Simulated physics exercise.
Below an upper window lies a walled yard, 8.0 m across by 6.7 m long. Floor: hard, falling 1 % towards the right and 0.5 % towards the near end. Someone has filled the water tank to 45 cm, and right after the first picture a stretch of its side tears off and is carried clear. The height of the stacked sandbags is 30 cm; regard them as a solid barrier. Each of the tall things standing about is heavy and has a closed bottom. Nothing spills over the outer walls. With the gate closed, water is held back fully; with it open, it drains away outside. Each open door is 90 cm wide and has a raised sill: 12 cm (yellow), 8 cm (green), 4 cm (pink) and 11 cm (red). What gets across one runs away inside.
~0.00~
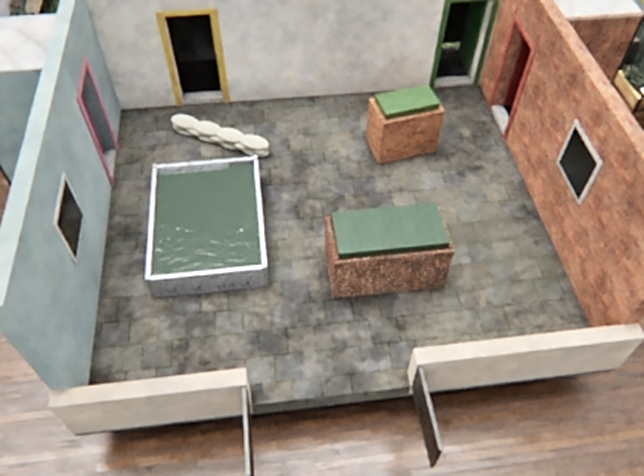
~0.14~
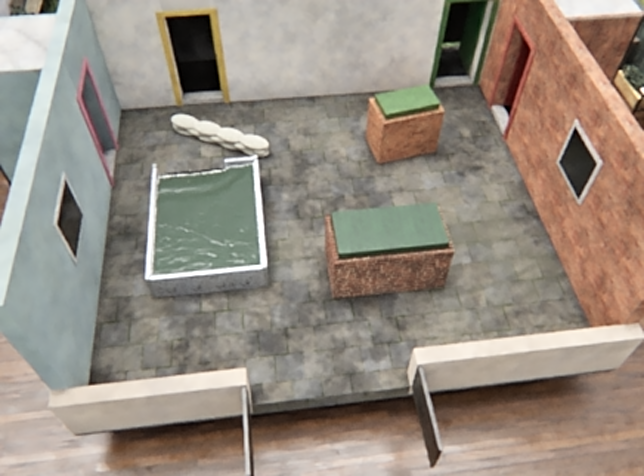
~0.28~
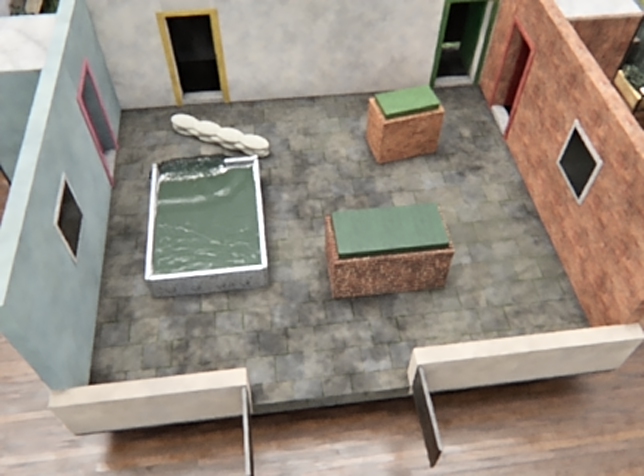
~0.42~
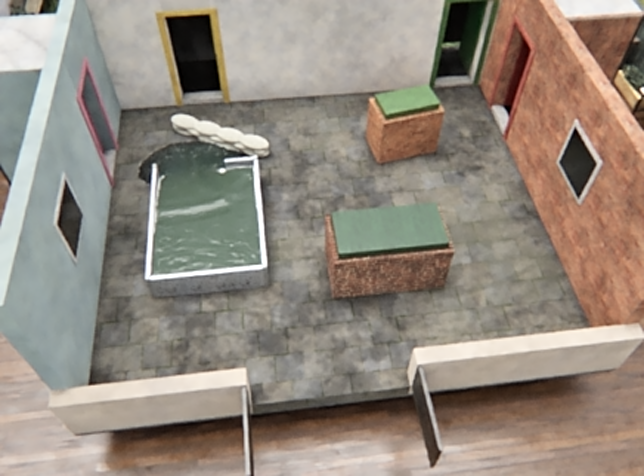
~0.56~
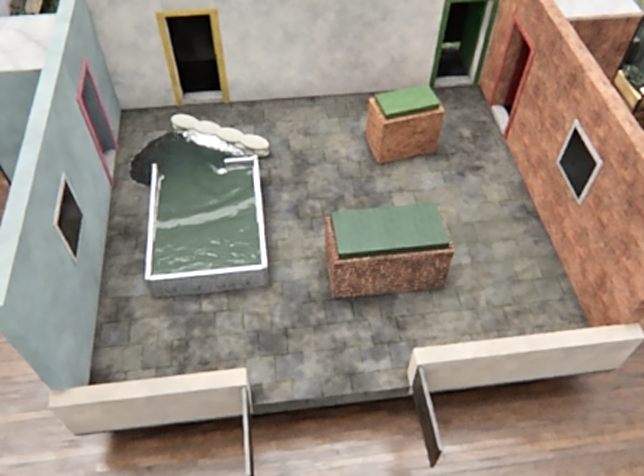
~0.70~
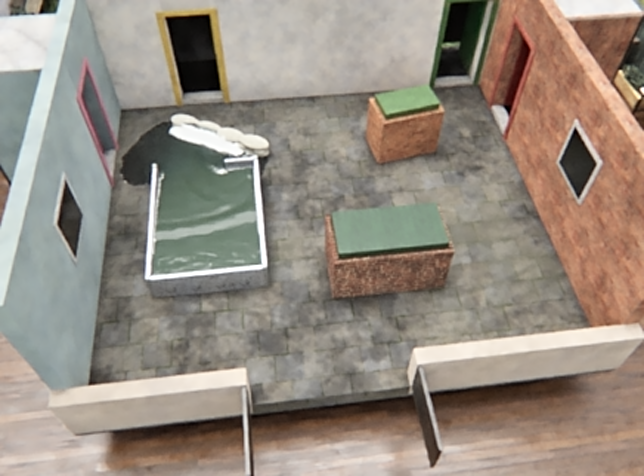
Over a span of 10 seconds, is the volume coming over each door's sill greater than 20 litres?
Within 10 seconds: At the yellow door, not greater; at the green door, not greater; at the pink door, greater; at the red door, not greater.
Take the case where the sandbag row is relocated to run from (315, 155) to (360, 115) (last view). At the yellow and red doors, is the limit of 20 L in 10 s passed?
Note - yellow: Limit exceeded; red: Limit held.
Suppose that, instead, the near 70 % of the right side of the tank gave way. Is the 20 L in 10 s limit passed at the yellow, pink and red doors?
Door yellow stays within, door pink stays within, door red stays within.
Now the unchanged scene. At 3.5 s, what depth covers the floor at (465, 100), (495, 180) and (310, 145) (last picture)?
First 0 cm, then 0 cm, then 1 cm.
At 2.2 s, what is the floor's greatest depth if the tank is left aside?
About 34 cm at most.
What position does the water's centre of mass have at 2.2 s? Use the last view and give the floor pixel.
About (196, 193).
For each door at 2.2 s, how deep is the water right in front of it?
In centimetres, the yellow door has 3, the green door 0, the pink door 11 and the red door 0.
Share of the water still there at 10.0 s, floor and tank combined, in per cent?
I'd put it at some 86 percent still there.
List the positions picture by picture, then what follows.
The water tank at (207, 216) is whole and still, 45 cm deep, in the first picture.
The front is at a hidden place, 0.7 m from the gap on the water tank's far side; 0.2 m2 of floor is under water; 45 cm left at the back of the water tank, in the second picture.
Water pours out on the water tank's far side and has run 0.9 m, to a hidden place; typically 7 cm deep outside, 45 cm at the water tank's back, in the third picture.
The front is at (162, 151), 1.2 m from the gap on the water tank's far side; 1.6 m2 of floor is under water; 45 cm left at the back of the water tank, in the fourth picture.
Water pours out on the water tank's far side and has run 1.5 m, to (172, 135); typically 7 cm deep outside, 45 cm at the water tank's back, in the fifth picture.
Water pours out on the water tank's far side and has run 1.9 m, to (166, 125); typically 7 cm deep outside, 45 cm at the water tank's back, in the sixth picture.
After 1.4 s water covers 10 % of the floor and is deepest (31 cm) near (207, 144); yellow door not reached, green door not reached, pink door 4 cm at the sill, 0 L in, red door not reached.
After 2.2 s water covers 10 % of the floor and is deepest (34 cm) near (121, 115); yellow door 3 cm at the sill, 0 L in, green door not reached, pink door 11 cm at the sill, 7 L in, red door not reached.
After 3.5 s water covers 30 % of the floor and is deepest (27 cm) near (122, 110); yellow door 10 cm at the sill, 0 L in, green door not reached, pink door 15 cm at the sill, 75 L in, red door not reached.
After 6.0 s water covers 50 % of the floor and is deepest (16 cm) near (207, 150); yellow door 8 cm at the sill, 1 L in, green door 2 cm at the sill, 0 L in, pink door 12 cm at the sill, 202 L in, red door 5 cm at the sill, 0 L in.
After 10.0 s water covers 75 % of the floor and is deepest (8 cm) near (207, 163); yellow door 4 cm at the sill, 1 L in, green door 6 cm at the sill, 2 L in, pink door 7 cm at the sill, 279 L in, red door 6 cm at the sill, 0 L in.
